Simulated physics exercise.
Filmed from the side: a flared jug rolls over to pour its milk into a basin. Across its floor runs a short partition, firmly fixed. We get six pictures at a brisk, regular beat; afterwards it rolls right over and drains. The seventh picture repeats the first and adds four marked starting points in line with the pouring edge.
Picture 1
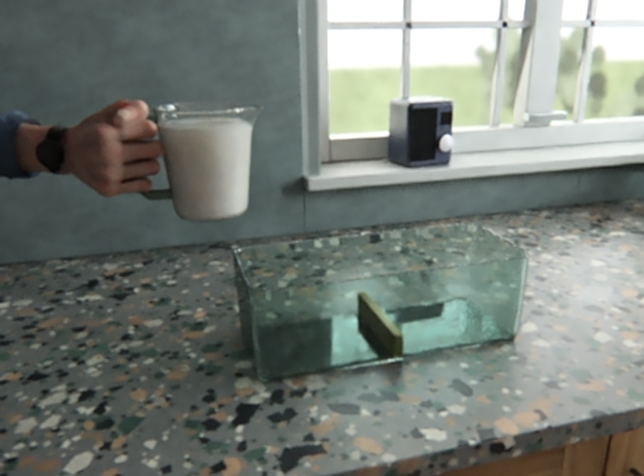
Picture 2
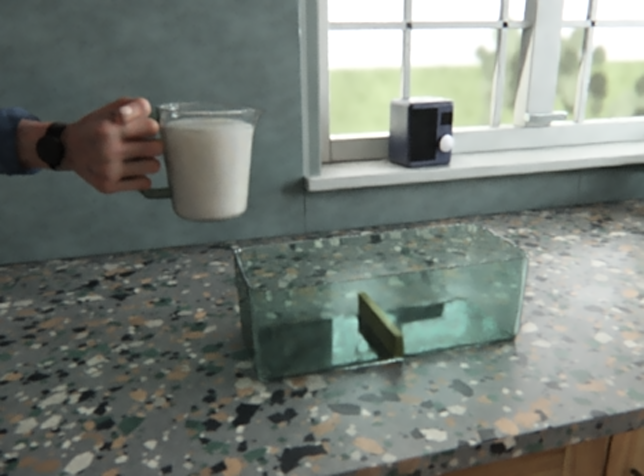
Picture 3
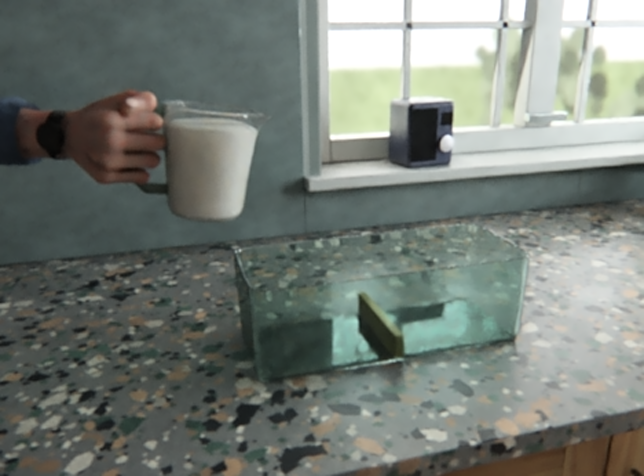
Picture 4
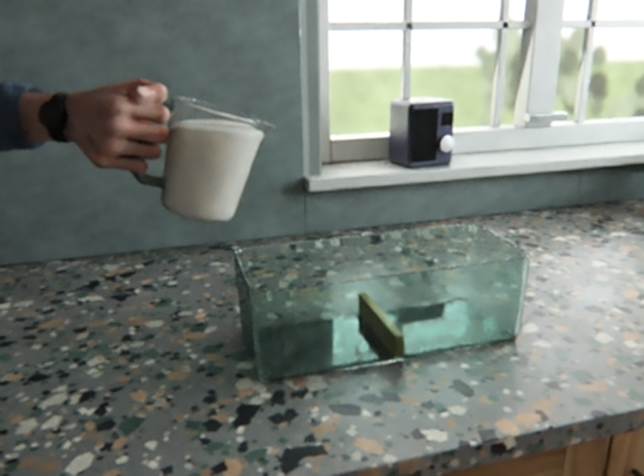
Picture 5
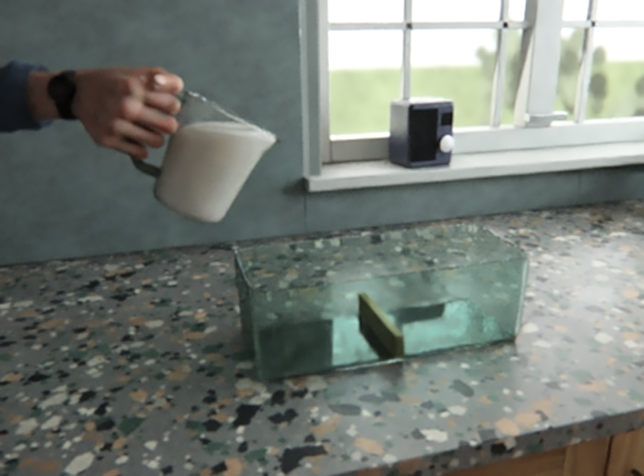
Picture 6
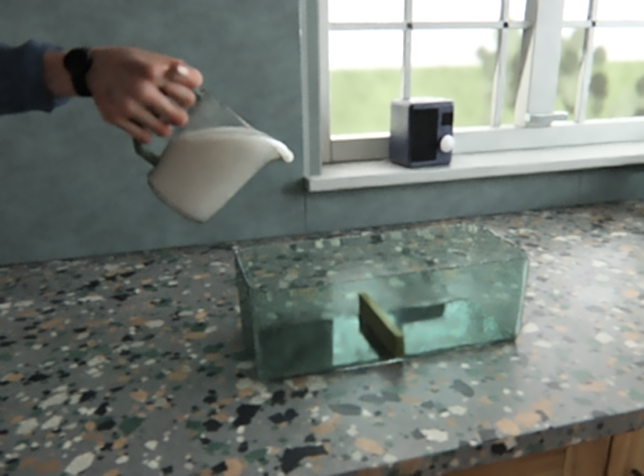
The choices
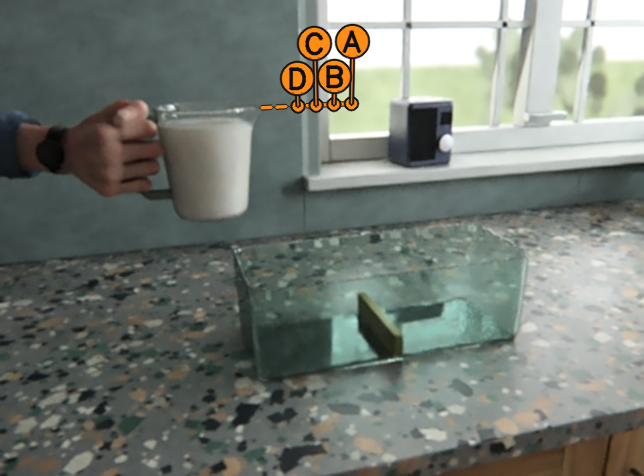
On a speckled stone kitchen counter beside a bright window, seen from the side and slightly above, the camera stays still. A hand with a dark watch holds a clear jug of white milk at left, near a greenish glass basin with a short olive partition, while a small dark device sits on the sill. The hand tilts the jug rightward, slowly then further, until milk just crosses its lip.
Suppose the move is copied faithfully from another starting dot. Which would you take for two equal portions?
I would pick dot C.
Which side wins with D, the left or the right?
More ends on the left.
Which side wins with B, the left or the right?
The right side.
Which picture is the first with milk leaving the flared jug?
Picture 6.
On the marked copy, A at (351, 103); B at (333, 104); C at (316, 105); D at (298, 106).
For dot A, about 9 % ends left of the wall and 89 % right of it.
For dot B, about 15 % ends left of the wall and 84 % right of it.
For dot C, about 51 % ends left of the wall and 48 % right of it.
For dot D, about 82 % ends left of the wall and 15 % right of it; 3 % is lost outside.
